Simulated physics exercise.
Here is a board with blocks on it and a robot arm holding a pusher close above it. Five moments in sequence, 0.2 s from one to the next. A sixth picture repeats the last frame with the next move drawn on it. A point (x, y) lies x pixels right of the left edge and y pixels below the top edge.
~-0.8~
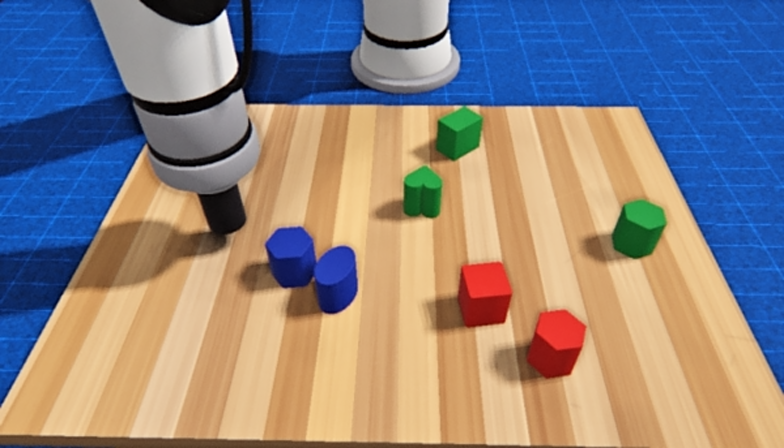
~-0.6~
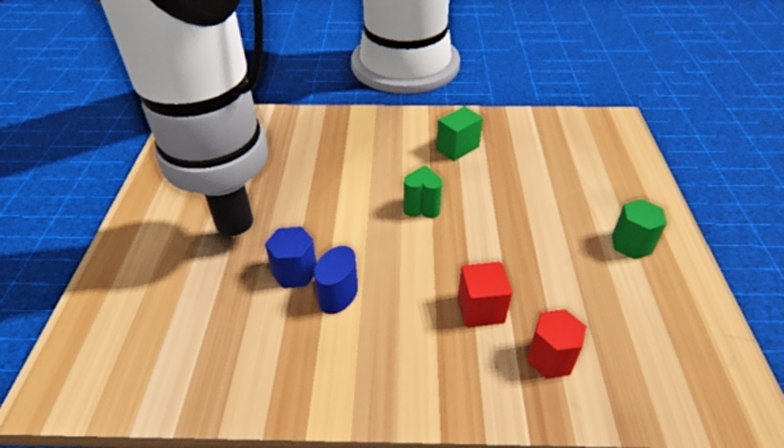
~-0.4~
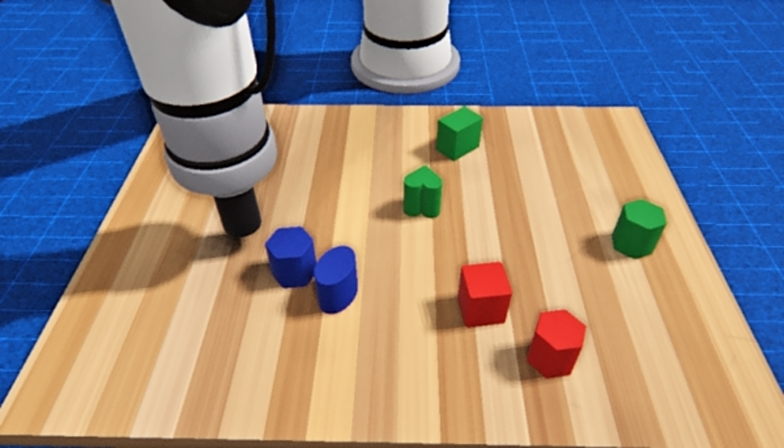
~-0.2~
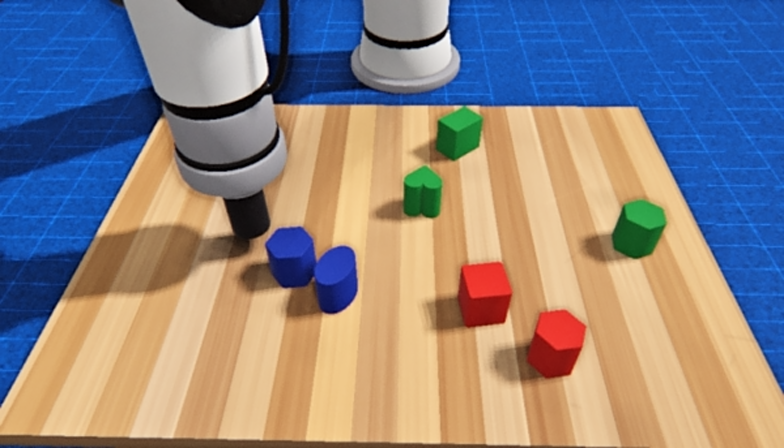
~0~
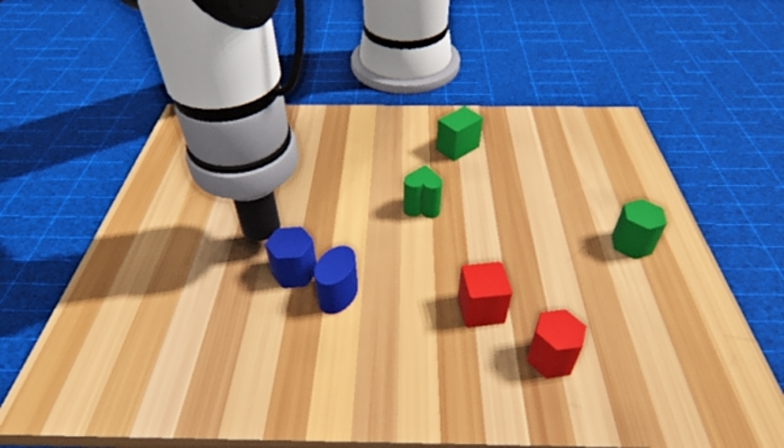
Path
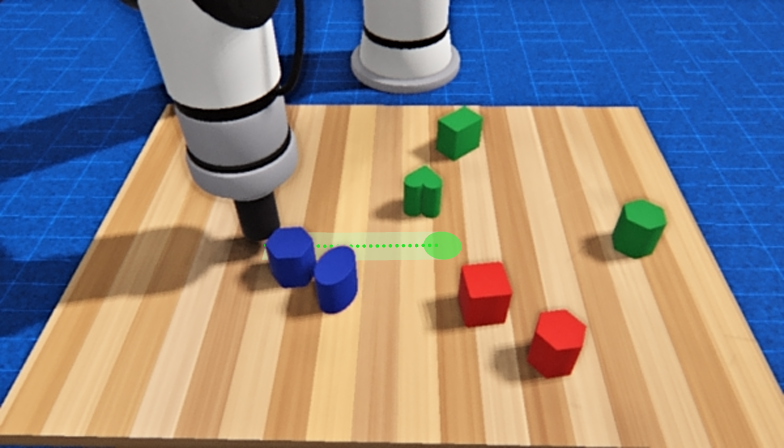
On a striped wooden board over a blue grid-patterned floor, a fixed camera looks down at an angle. Two blue blocks sit left of centre, three green blocks, one heart-shaped, stand at the back and right, and two red blocks are nearer the front right. A white and black robot arm slides its black pusher slowly rightward toward the blue blocks, which stay still.
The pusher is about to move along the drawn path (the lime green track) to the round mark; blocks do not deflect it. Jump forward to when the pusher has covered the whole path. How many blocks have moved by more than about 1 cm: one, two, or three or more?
Going by the path, one block will move.
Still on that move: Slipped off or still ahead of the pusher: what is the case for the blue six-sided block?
Slipped loose.
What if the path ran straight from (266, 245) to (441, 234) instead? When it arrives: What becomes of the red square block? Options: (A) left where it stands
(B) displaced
A - left where it stands.
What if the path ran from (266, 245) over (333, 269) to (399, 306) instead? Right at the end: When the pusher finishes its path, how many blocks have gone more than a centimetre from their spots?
It displaces two.
The drawn path runs in a line from (266, 245) to (442, 245).
What follows on the original path. One third of the way, pusher (322, 229); blue six-sided block (308, 246), turned 65° clockwise; blue oval block (337, 267).
Two thirds of the way, pusher (383, 228); blue six-sided block (308, 246), turned 65° clockwise; blue oval block (337, 267).
At the end, pusher (444, 228); blue six-sided block (308, 246), turned 65° clockwise; blue oval block (337, 267); green heart not moved.
